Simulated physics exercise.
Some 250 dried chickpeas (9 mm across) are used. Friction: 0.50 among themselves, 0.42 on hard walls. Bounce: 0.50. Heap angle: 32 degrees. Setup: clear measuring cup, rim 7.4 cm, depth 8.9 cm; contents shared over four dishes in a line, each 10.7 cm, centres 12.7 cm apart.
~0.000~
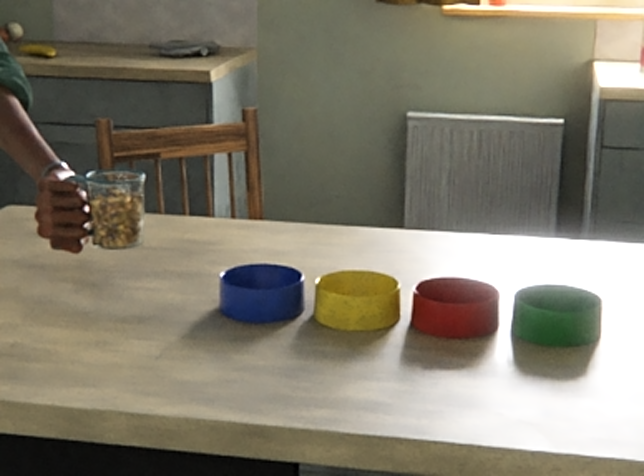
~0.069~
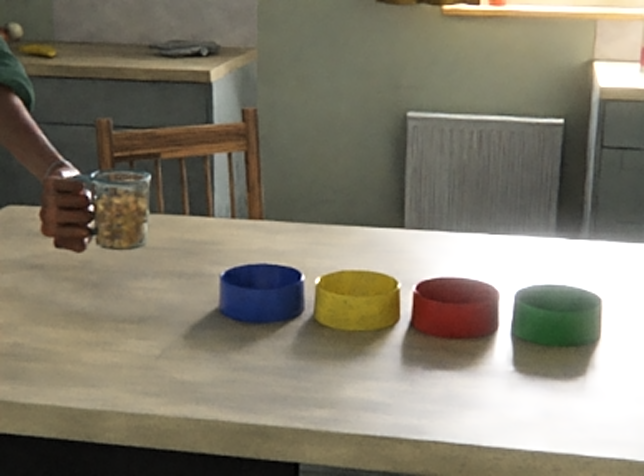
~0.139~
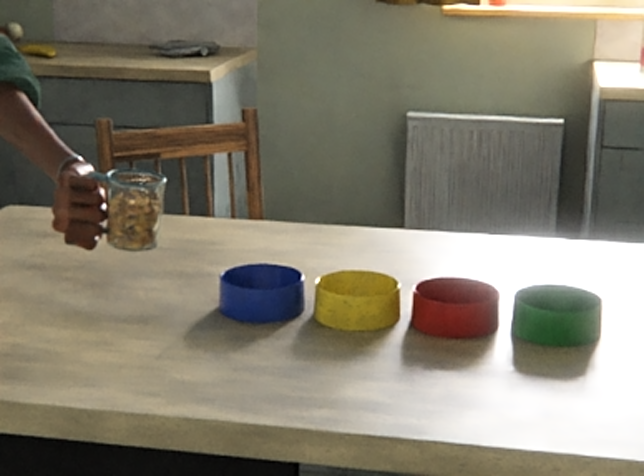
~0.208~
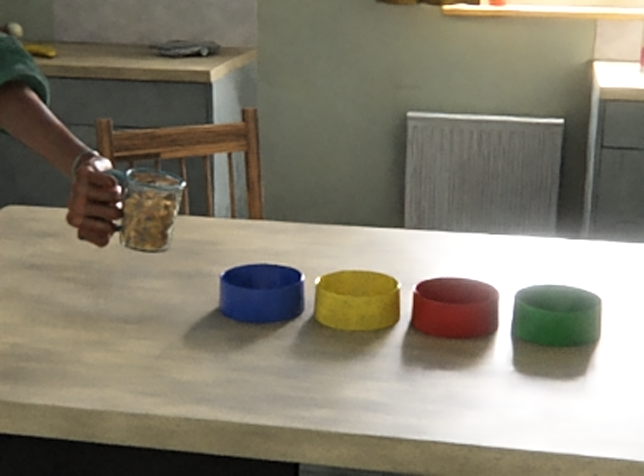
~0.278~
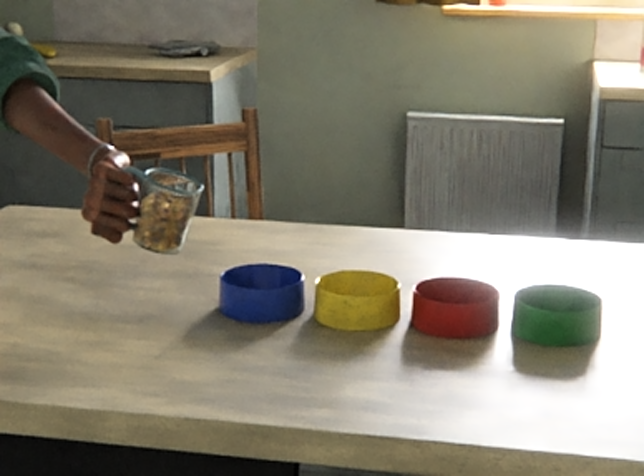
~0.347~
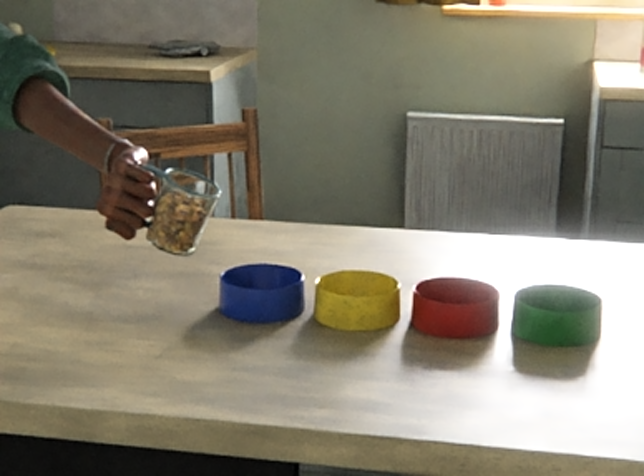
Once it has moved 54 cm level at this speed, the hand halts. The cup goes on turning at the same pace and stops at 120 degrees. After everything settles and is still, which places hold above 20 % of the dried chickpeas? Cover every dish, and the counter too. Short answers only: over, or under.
Red: Probably a fifth or fewer of the pieces land there. Blue: Probably a fifth or fewer of the pieces land there. Green: Probably more than a fifth of the pieces land there. Yellow: Probably a fifth or fewer of the pieces land there. Counter: Probably a fifth or fewer of the pieces land there.
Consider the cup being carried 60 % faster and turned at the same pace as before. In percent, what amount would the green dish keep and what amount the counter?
The shares would then be green 90 and counter 10.
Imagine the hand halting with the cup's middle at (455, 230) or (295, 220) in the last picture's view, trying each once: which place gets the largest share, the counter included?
Red; yellow.
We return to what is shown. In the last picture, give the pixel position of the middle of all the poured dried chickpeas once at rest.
Centre at rest: Approx. (565, 319) px.
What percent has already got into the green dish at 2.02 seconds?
I'd put it at about 85 % by that time.
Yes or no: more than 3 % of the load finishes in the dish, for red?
Red: True.
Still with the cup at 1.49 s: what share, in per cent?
Close to 90 in a hundred.
Then, at 1.03 s, tilt 74 degrees; cup holds 100 %.
Then, at 1.49 s, tilt 109 degrees; cup holds 90 %, red 10 %.
After 2.02 s, tilt 120 degrees; cup holds 0 %, red 5 %, green 85 %.
By 2.5 s all is still; red 5 %, blue 0 %, green 85 %, yellow 0 %, counter 10 %.
